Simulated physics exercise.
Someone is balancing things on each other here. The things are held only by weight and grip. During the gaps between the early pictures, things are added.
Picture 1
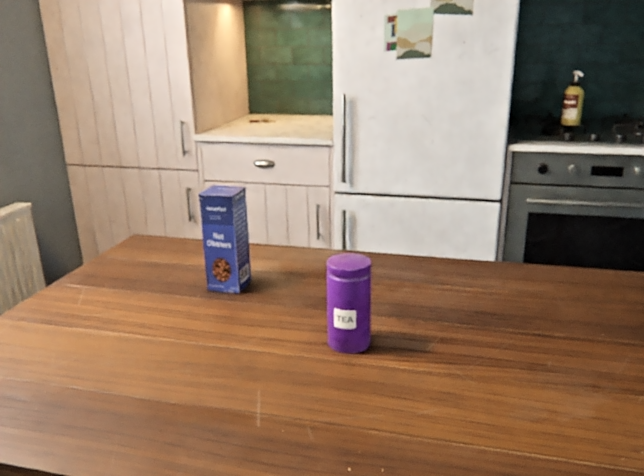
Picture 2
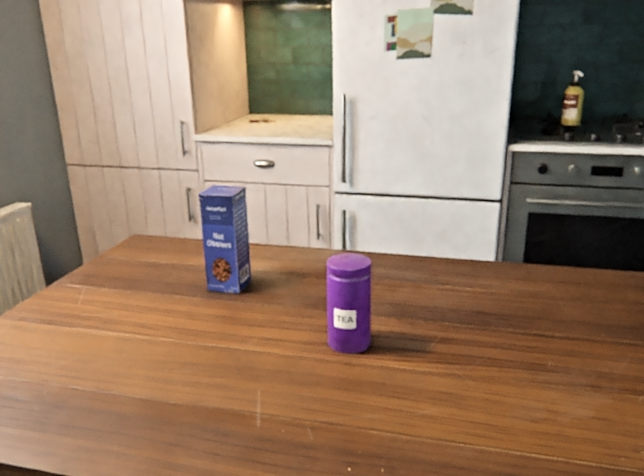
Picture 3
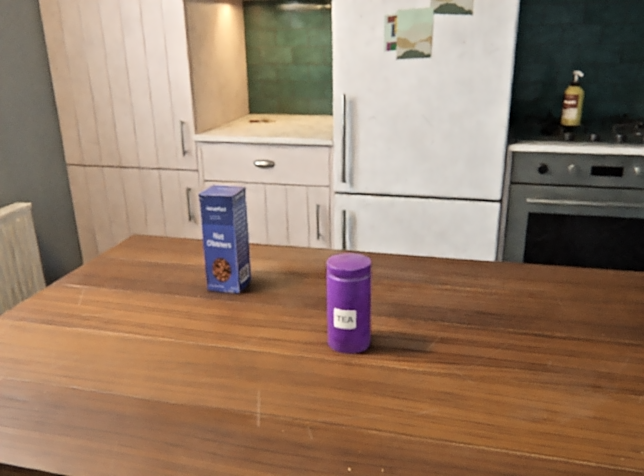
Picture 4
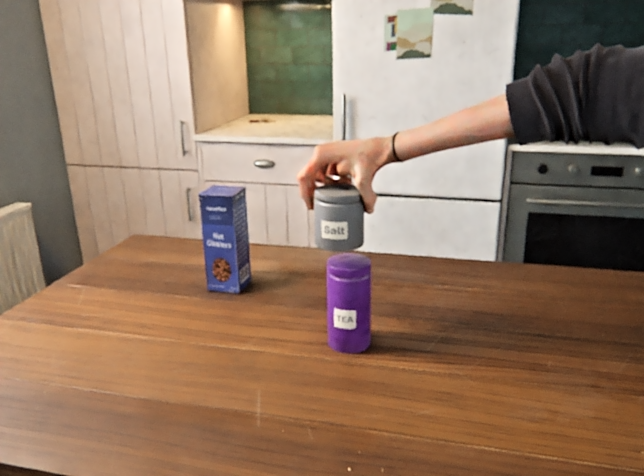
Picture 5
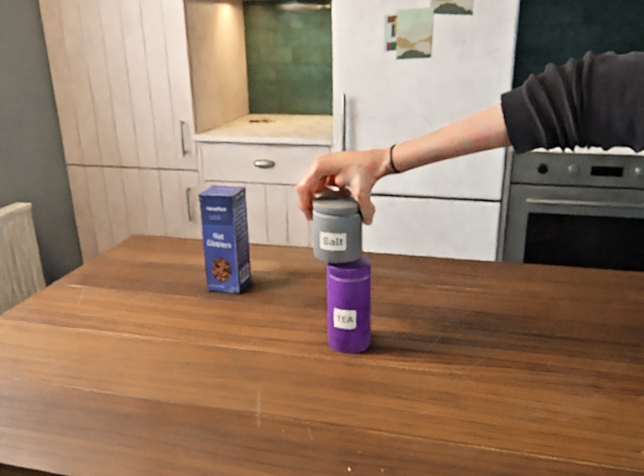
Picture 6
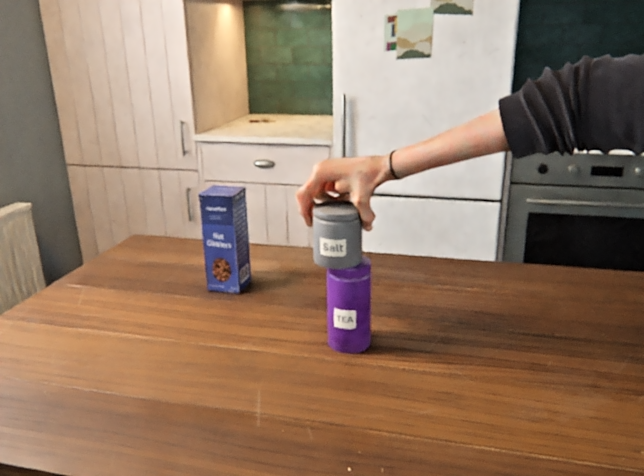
A hand reaching in from the right, lowering a grey salt jar onto a purple tea jar beside a blue box.
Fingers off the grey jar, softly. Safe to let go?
I expect nothing will drop.
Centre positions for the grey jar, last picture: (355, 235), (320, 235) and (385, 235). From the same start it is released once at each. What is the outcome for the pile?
Case one: It stands firm; case two: It topples; case three: It topples.
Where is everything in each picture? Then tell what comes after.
The last thing is not in view yet; purple jar (349, 303), in the first picture.
The last thing is not in view yet; purple jar (349, 303), in the second picture.
The last thing is not in view yet; purple jar (349, 303), in the third picture.
On its way; grey jar (340, 217); purple jar (349, 303), in the fourth picture.
On its way; grey jar (338, 228); purple jar (349, 303), in the fifth picture.
Set down, still held; grey jar (338, 234); purple jar (349, 303), in the sixth picture.
Then, 1.00 s on from there, no change.
Then, 2.10 s on from there, grey jar resting near (338, 234).
In the end, all 3 unmoved. At the end, from the last picture's camera, grey jar near (338, 234). The pile keeps its balance.
